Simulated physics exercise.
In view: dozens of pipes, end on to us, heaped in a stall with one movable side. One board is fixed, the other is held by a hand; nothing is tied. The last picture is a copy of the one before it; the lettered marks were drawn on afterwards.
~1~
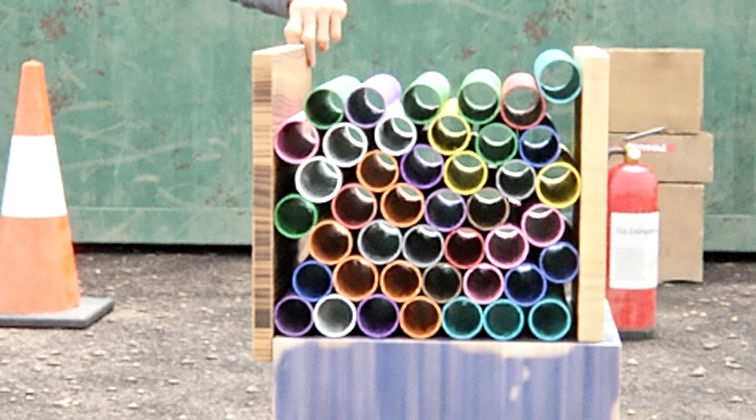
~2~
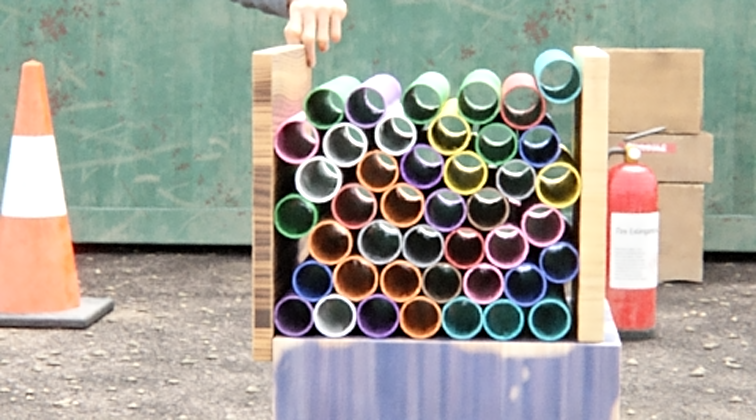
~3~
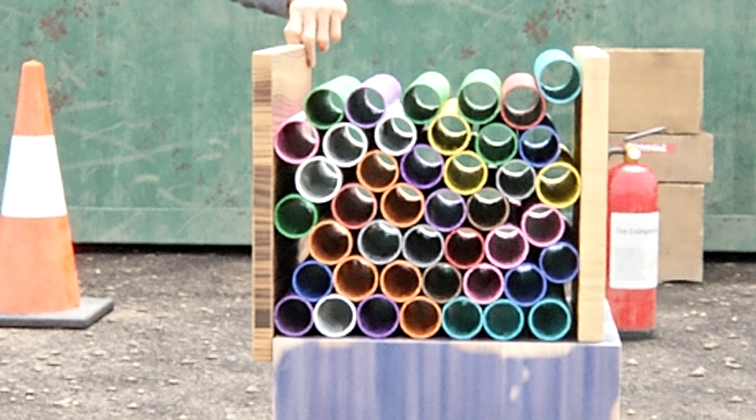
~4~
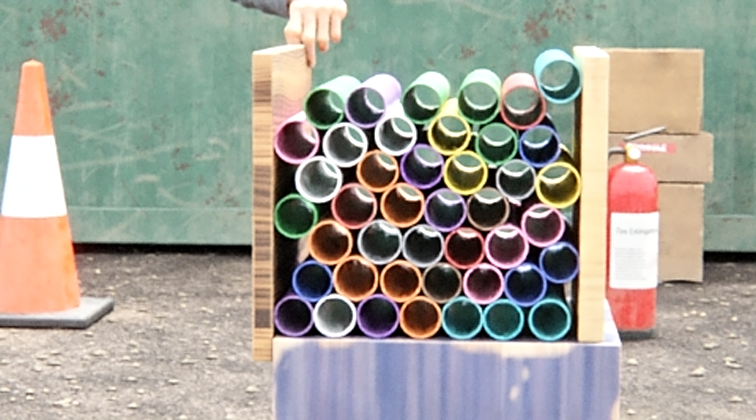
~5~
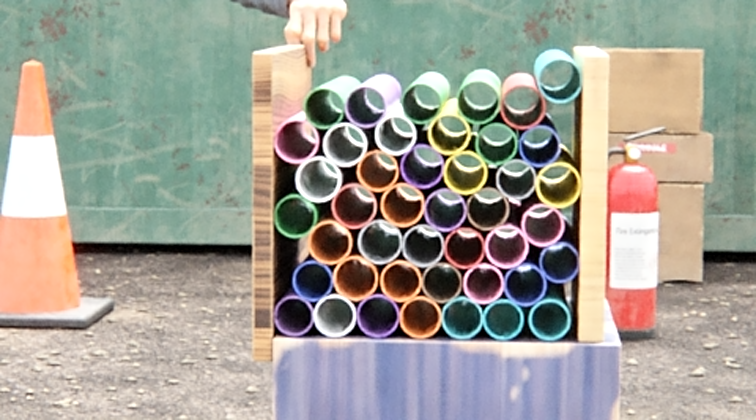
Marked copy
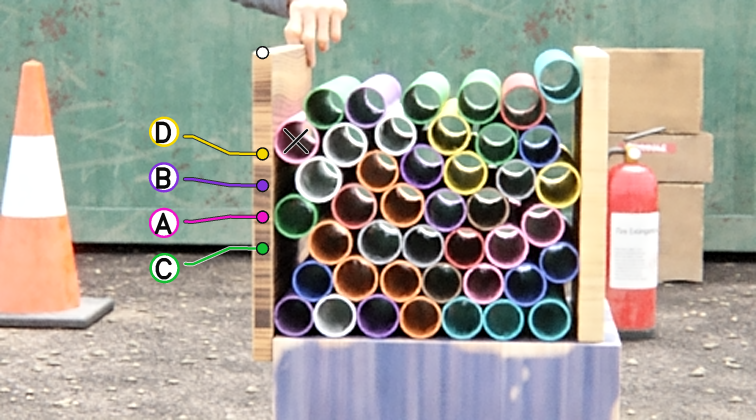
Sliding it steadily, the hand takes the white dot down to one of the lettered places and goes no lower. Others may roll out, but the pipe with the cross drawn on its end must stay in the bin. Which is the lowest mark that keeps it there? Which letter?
The lowest mark that will do is B.
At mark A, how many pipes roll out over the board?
With A, two.
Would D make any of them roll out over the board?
At D: No.
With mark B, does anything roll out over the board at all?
No.
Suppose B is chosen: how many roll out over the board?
At B the number is none.
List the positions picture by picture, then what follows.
A red pipe (465, 248); a red pipe (354, 206); a yellow pipe (558, 186), in the first picture.
A yellow pipe (558, 186); a purple pipe (422, 167), in the second picture.
A green pipe (497, 144); a purple pipe (366, 107), in the third picture.
Side board (284, 190); a purple pipe (294, 316), in the fourth picture.
A turquoise pipe (503, 320); an orange pipe (402, 281); a red pipe (465, 248), in the fifth picture.
On the copy, A at (262, 217); B at (262, 186); C at (262, 249); D at (262, 154); the cross at (296, 141); the white dot at (262, 52).
On B. First, top of the board (274, 117).
Then, top of the board (274, 185).
Finally, top of the board (274, 185), none out over the board, the crossed one still inside.
By contrast, A lets the crossed one out; C lets the crossed one out; D keeps the crossed one inside.
